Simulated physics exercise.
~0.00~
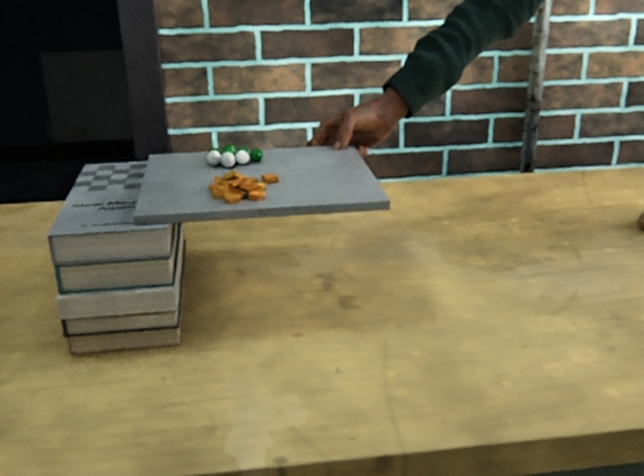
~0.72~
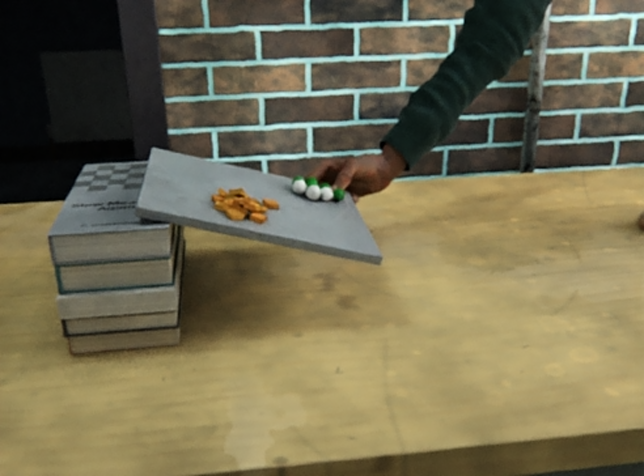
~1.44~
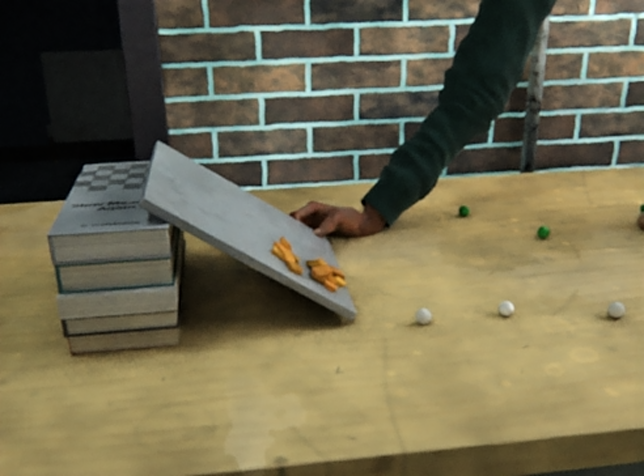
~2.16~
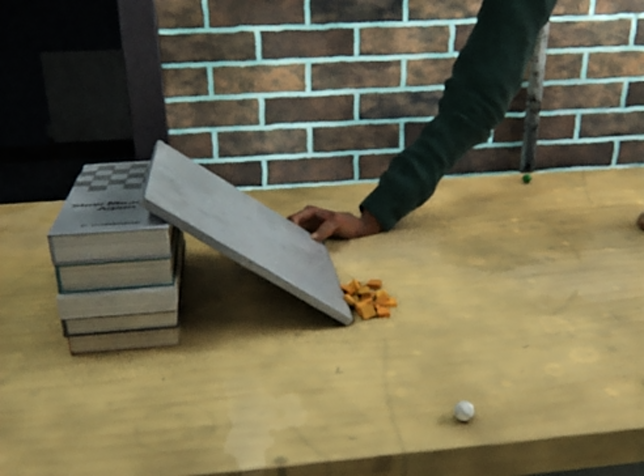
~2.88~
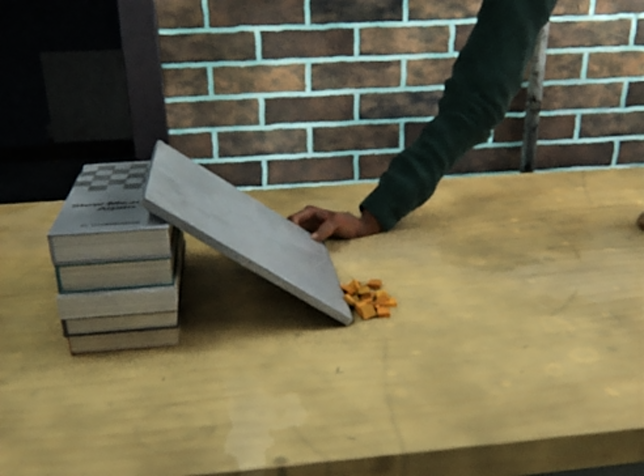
A hand lowered one end of a gray board propped on a stack of books until it rested on the counter, and the green and white balls rolled far off out of view, while the orange pieces slid down and stopped at its foot.
